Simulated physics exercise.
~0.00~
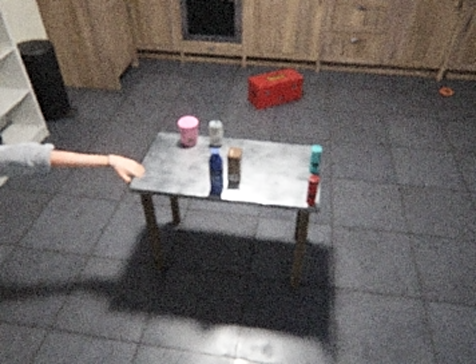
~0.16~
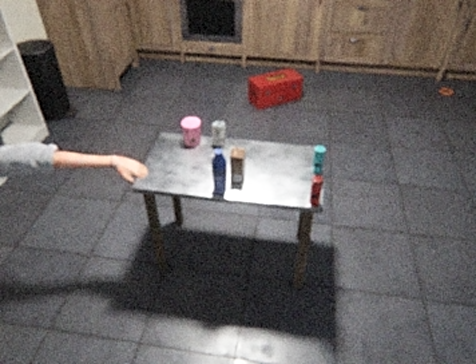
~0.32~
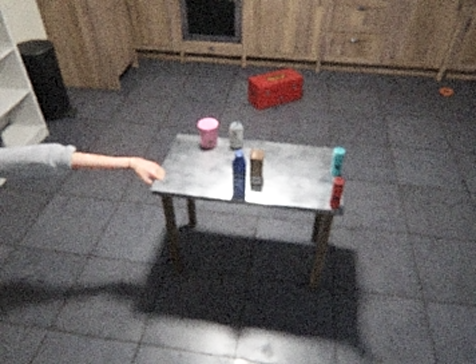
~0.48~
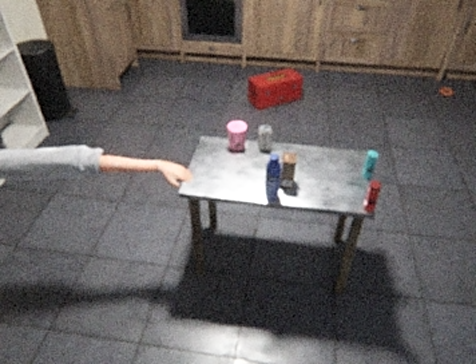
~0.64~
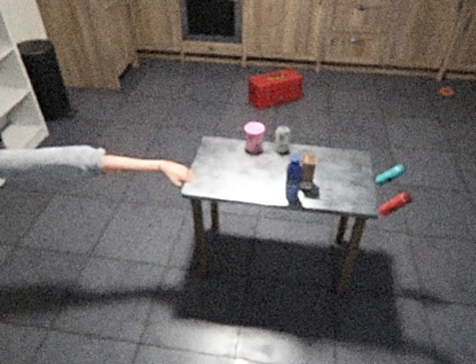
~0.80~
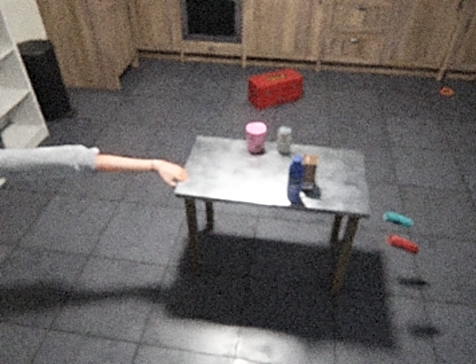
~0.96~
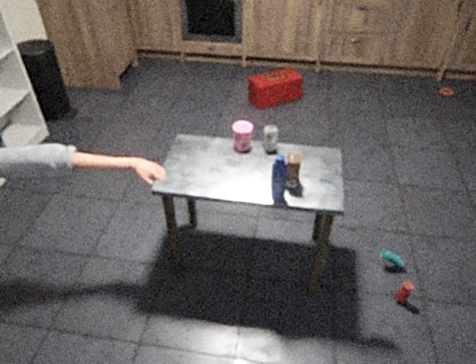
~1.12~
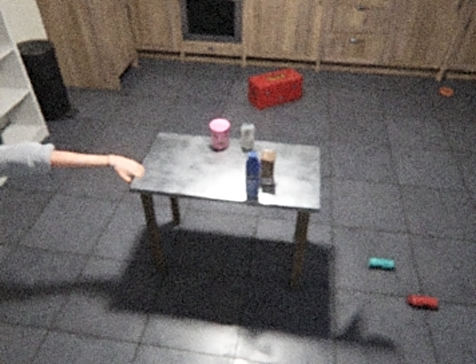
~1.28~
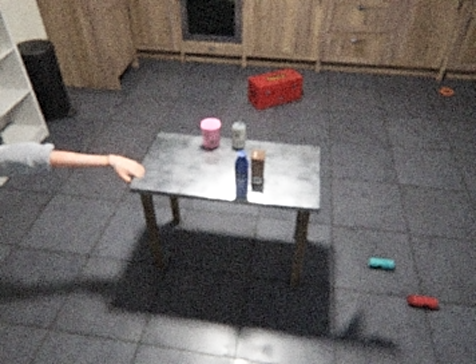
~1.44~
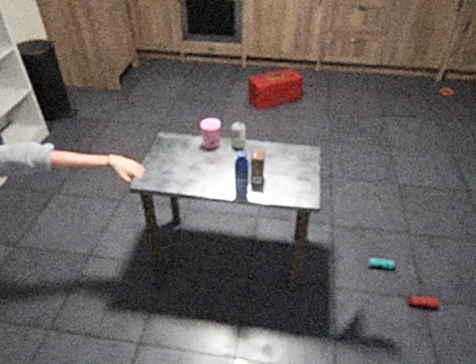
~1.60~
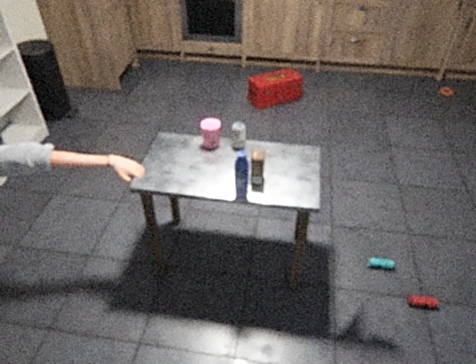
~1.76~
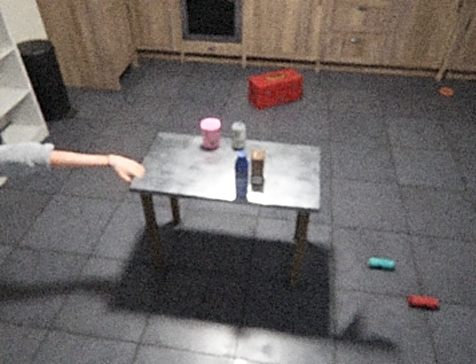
At the start, a hand rests at the left end of a small side table holding a pink tin, a white can, a blue bottle, a brown carton, a turquoise shaker and a red shaker. The table slides to the right with the hand at its edge, carrying everything along. As it stops, the two shakers tip off the right end and tumble to the floor. The table then moves back left, while the other items stay upright. It ends with four items standing on the table and both shakers lying on the dark tiles.
